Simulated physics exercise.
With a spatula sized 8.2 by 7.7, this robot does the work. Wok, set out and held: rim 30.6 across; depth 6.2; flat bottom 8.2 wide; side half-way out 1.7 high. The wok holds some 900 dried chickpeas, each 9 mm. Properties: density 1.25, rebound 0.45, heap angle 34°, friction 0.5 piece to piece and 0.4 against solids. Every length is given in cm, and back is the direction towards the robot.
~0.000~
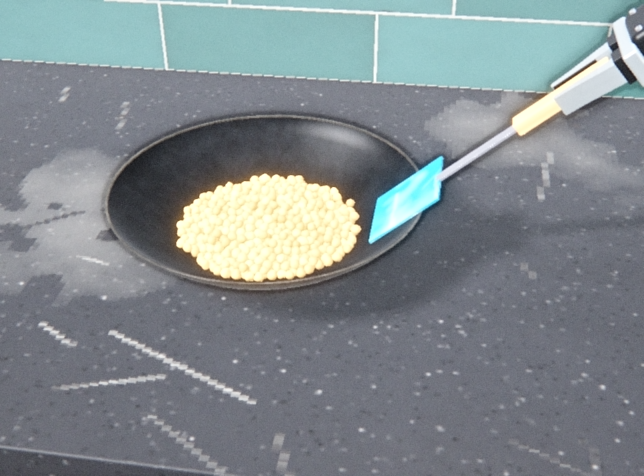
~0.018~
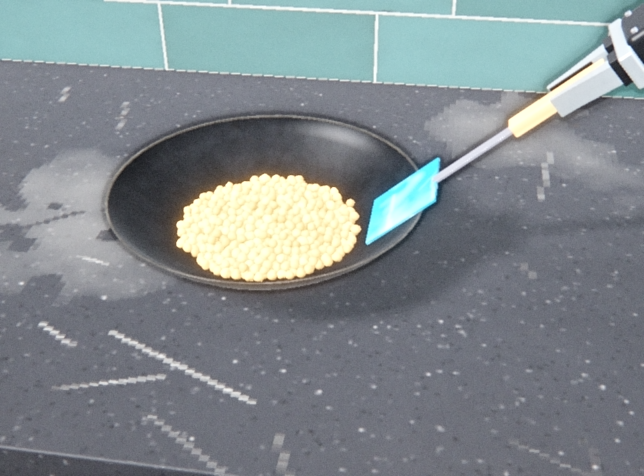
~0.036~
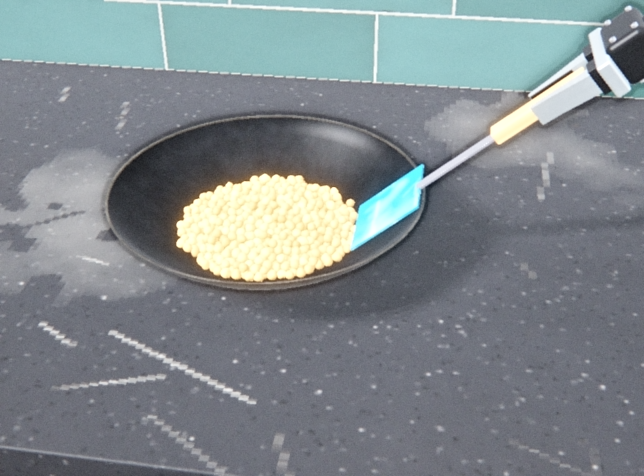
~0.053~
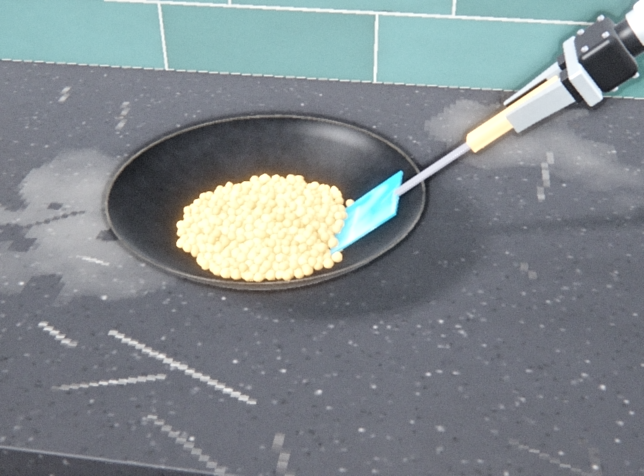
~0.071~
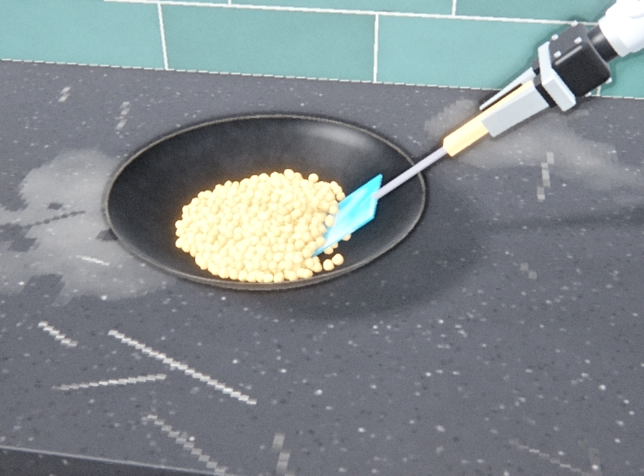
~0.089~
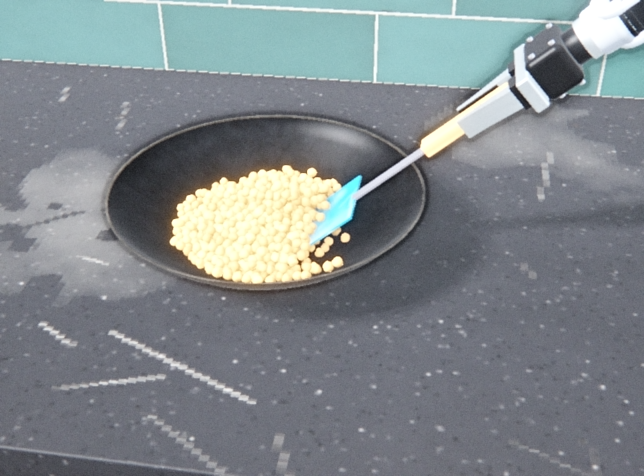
A robot arm sliding a blue spatula leftward into a heap of dried chickpeas in a black wok, nudging some loose.
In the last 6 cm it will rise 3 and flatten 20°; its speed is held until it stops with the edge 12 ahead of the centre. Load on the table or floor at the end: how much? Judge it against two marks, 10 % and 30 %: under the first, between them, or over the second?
Over the second, so above 30 %.
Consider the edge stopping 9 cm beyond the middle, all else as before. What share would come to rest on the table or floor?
Estimate: Approx. 30 %.
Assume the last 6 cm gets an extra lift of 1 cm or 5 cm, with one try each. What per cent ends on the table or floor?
I'd say close to 40 percent for the first and close to 35 percent for the second.
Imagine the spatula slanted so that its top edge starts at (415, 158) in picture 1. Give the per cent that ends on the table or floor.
About 35 per cent.
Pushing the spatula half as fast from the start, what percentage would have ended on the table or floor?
In that case some 20 per cent.
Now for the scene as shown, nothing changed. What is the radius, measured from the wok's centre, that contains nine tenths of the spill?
The distance is roughly 75 cm.
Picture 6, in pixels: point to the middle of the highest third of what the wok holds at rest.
Look near (201, 217).
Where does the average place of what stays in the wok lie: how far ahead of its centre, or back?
Some 3.0 cm ahead.
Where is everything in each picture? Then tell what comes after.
The spatula top edge at (441, 177), sloping 42°; upper third of the load around (269, 219), from x 180 to 355, top at y 180; 900 in the wok, in the first frame.
The spatula top edge at (437, 179), sloping 42°; upper third of the load around (269, 219), from x 180 to 355, top at y 180, in the second frame.
The spatula top edge at (421, 185), sloping 42°; upper third of the load around (269, 219), from x 180 to 355, top at y 180, in the third frame.
The spatula top edge at (399, 192), sloping 42°; upper third of the load around (272, 217), from x 180 to 350, top at y 180, in the fourth frame.
The spatula top edge at (377, 195), sloping 42°; upper third of the load around (274, 213), from x 180 to 350, top at y 175, in the fifth frame.
The spatula top edge at (356, 196), sloping 42°; upper third of the load around (270, 211), from x 175 to 350, top at y 170; 900 in the wok, in the sixth frame.
After 0.13 s, sloping 42°, highest piece 9 above the table; 900 in the wok.
After 0.18 s, sloping 38°, highest piece 10 above the table; 900 in the wok.
After 0.40 s, sloping 22°, highest piece 15 above the table; 560 in the wok, 96 on the table or floor, 244 on the blade or in flight.
After 1.45 s, sloping 22°, highest piece 5 above the table; 560 in the wok, 340 on the table or floor.
In the end, 560 in the wok, 340 on the table or floor. That is 38 % on the table or floor.
